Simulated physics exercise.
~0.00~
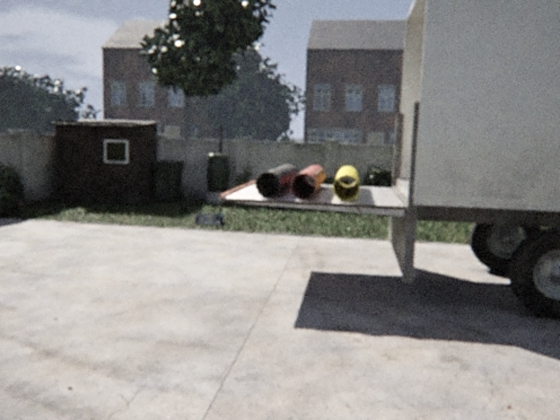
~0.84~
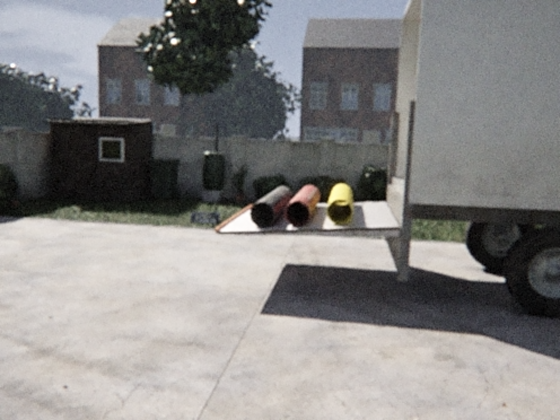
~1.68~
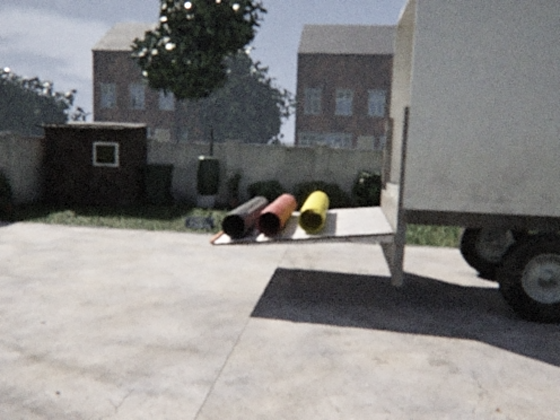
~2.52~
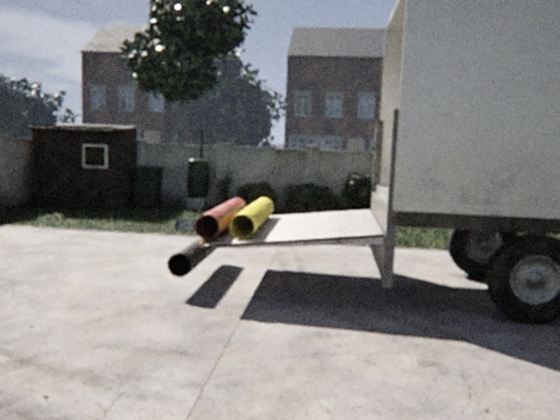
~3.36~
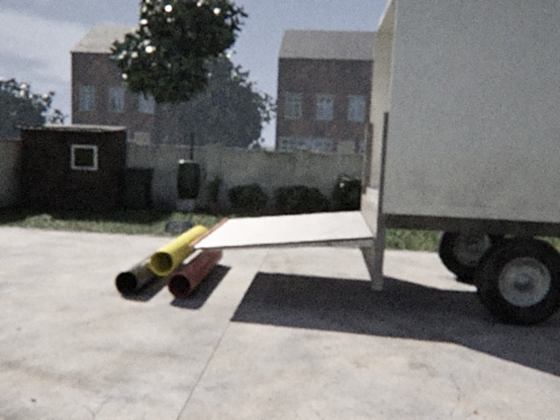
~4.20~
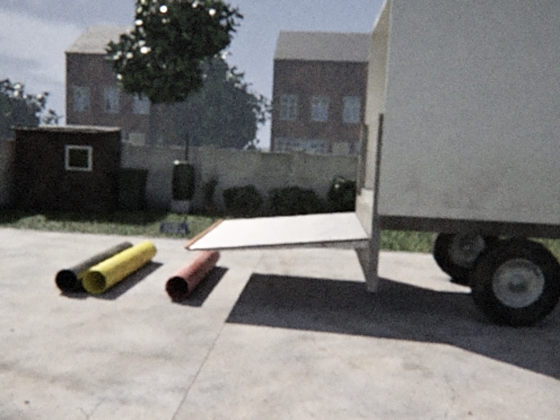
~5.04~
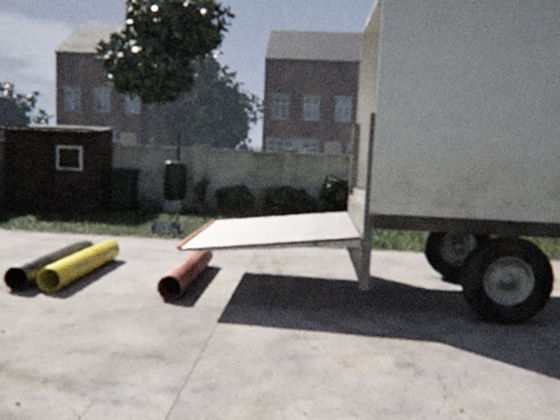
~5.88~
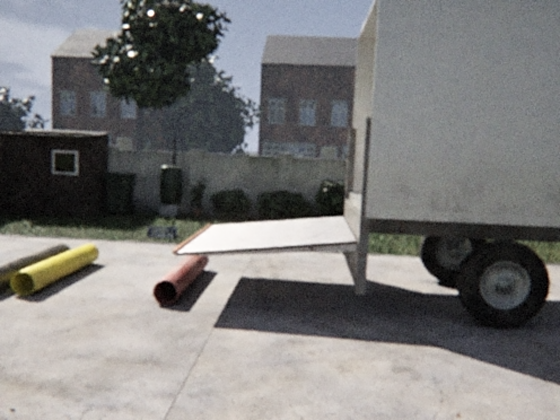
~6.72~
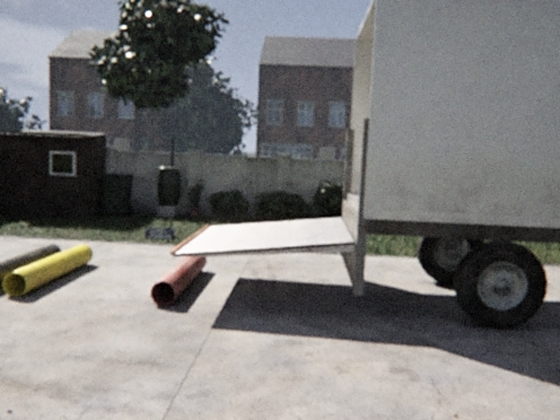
The video shows a dark, a red and a yellow pipe on a truck's raised lift platform, which lowers and tilts until they roll left and drop off its edge. On the concrete, the dark and yellow pipes roll further left while the red one rests near the platform.
